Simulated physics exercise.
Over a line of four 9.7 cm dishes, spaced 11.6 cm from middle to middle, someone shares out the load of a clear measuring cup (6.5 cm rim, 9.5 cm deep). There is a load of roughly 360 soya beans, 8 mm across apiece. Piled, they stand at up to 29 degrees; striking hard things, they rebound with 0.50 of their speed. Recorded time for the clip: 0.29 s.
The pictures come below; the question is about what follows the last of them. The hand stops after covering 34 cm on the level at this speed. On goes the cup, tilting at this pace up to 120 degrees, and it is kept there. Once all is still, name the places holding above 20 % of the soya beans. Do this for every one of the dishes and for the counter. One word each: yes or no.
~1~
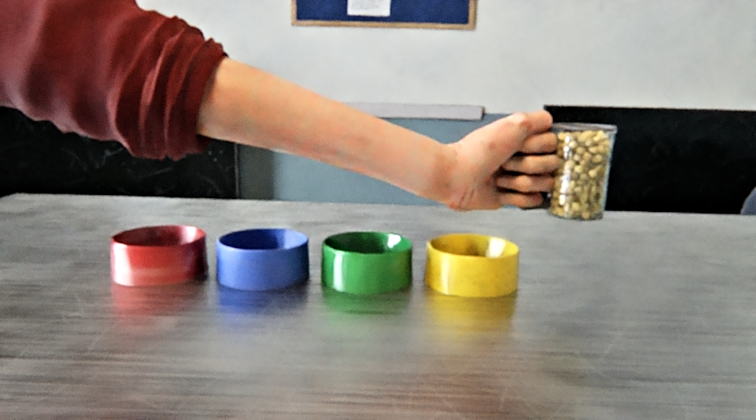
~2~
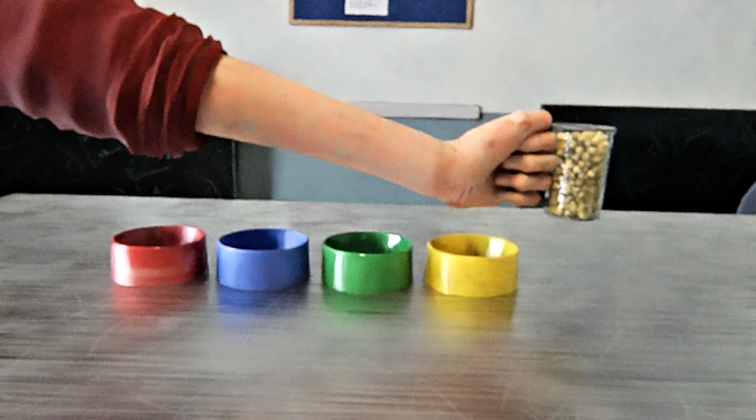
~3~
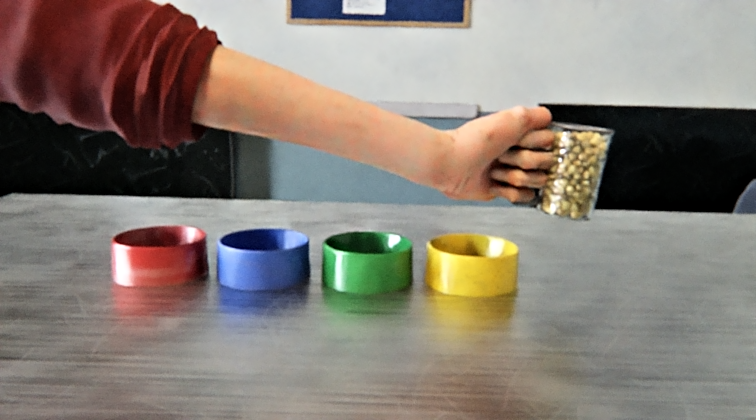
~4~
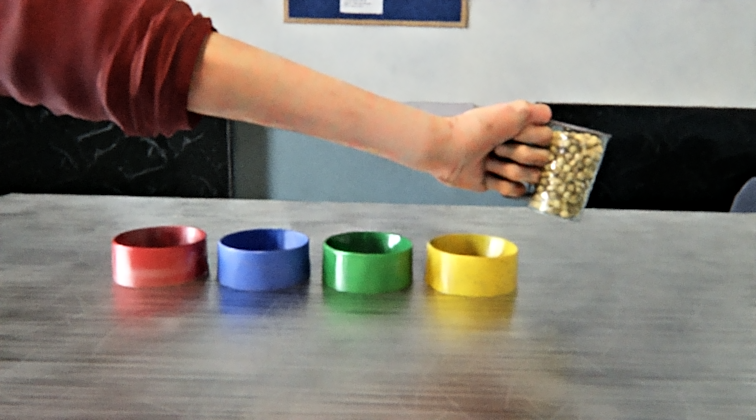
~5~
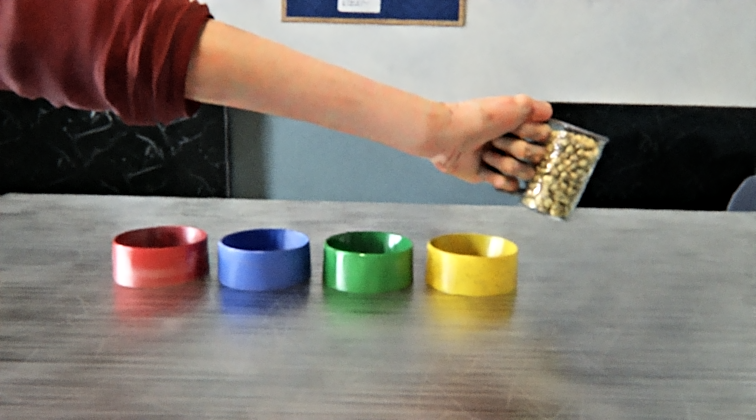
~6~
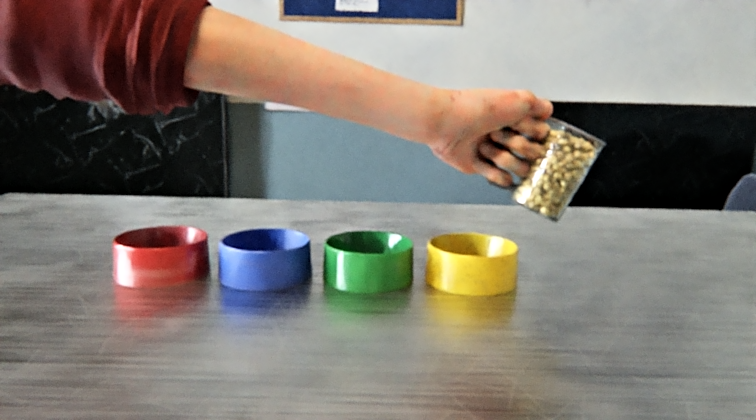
Red: No; blue: No; green: No; yellow: Yes; counter: Yes.
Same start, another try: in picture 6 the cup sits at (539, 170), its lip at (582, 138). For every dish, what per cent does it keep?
Final shares - red 0 %, blue 0 %, green 70 %, yellow 0 %.
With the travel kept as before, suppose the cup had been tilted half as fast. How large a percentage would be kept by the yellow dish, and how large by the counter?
Yellow: 30, counter: 30.
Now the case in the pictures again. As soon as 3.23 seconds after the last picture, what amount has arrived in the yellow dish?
About 60 per cent by then.
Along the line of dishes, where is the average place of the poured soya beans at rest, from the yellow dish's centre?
Mean position: Around 5 cm toward bigger x from the centre.
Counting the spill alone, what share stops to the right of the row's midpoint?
That works out to close to 100 per cent.
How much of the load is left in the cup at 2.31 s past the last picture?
0 %.
Then, 1.39 s after the last picture, tilt 120 degrees; cup holds 0 %, yellow 60 %.
Then, 2.31 s after the last picture, tilt 120 degrees; cup holds 0 %, yellow 60 %.
Then, 3.23 s after the last picture, tilt 120 degrees; cup holds 0 %, yellow 60 %.
In the end, red 0 %, blue 0 %, green 0 %, yellow 60 %, counter 40 %.
